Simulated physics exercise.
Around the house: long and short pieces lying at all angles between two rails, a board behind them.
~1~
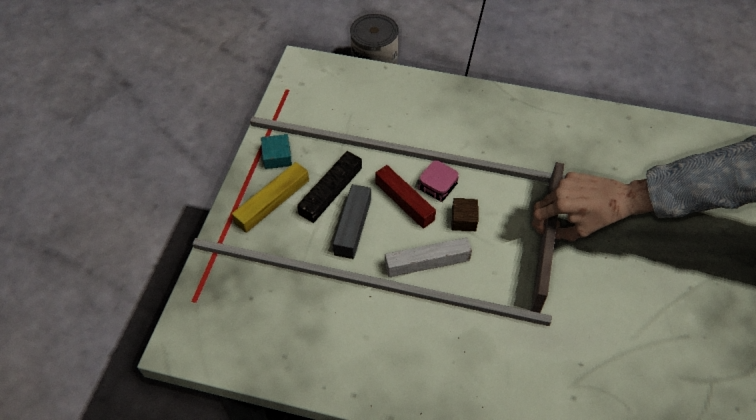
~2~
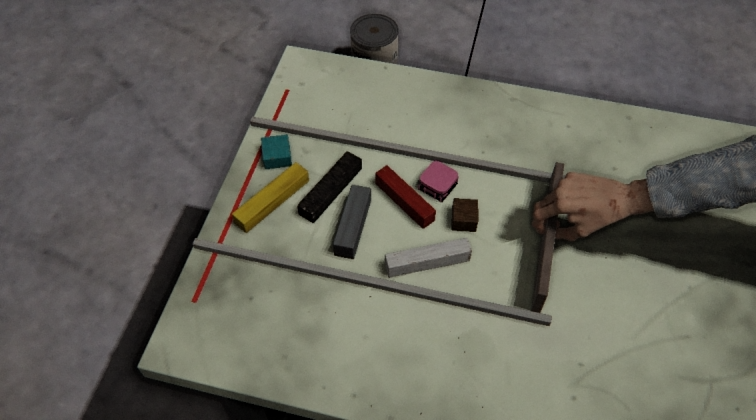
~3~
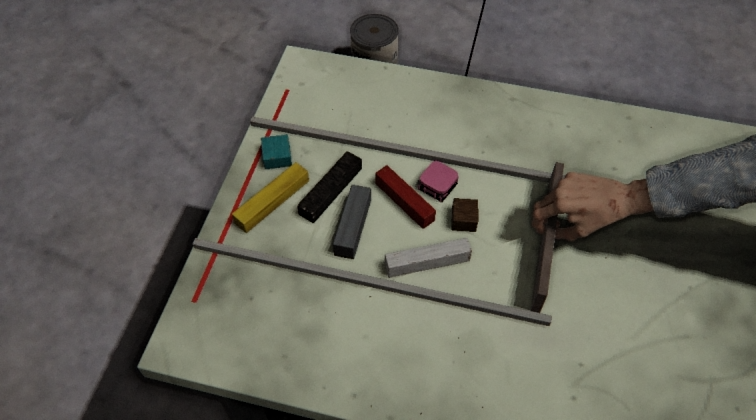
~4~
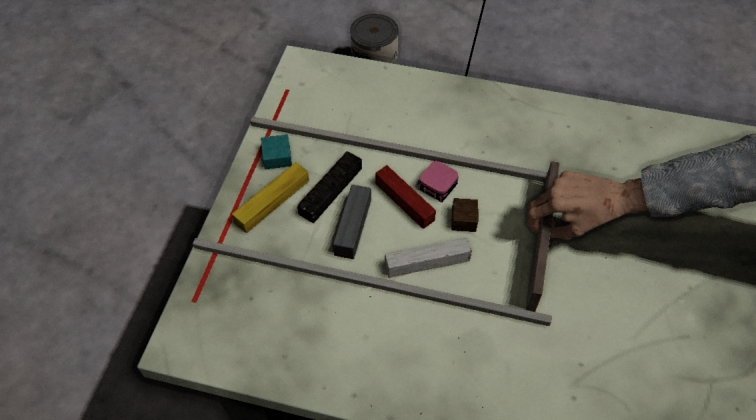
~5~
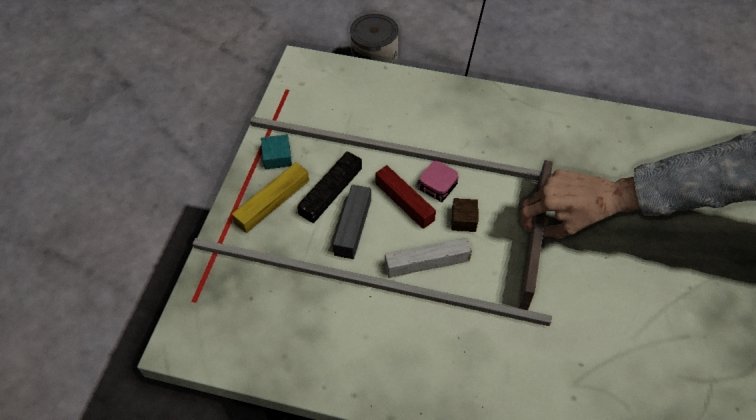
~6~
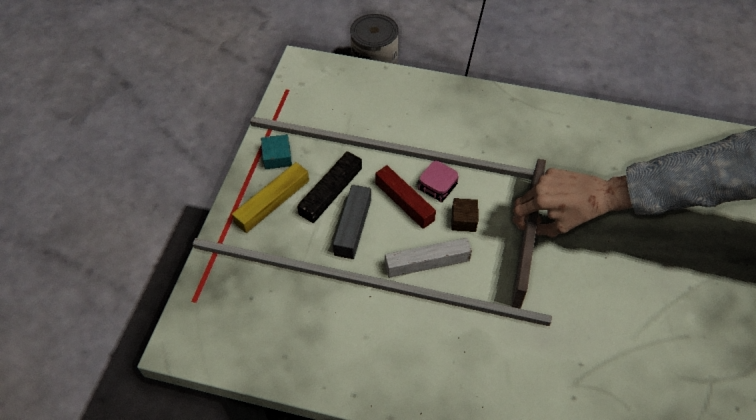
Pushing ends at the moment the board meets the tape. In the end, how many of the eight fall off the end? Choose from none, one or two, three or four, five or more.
Final count: Five or more.
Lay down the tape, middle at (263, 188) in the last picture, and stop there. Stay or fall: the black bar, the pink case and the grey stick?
The black bar topples off, the pink case stays put, and the grey stick topples off.
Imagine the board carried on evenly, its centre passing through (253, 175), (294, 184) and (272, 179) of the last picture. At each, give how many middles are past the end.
In order: 5, 2, 4.
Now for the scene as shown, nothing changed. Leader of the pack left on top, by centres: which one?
White bar.
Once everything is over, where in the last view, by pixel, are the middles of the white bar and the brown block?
Final positions: Near (203, 219); near (238, 168).
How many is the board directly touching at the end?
Tally at the end: 3.
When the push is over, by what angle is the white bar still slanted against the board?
The angle is about 25 degrees.
Early on, none off yet; turquoise block at rest near (276, 152); yellow stick at rest near (272, 197); black bar at rest near (331, 186).
Finally, the number that fall off is five or more; lost, red bar, grey stick, black bar, yellow stick and turquoise block.
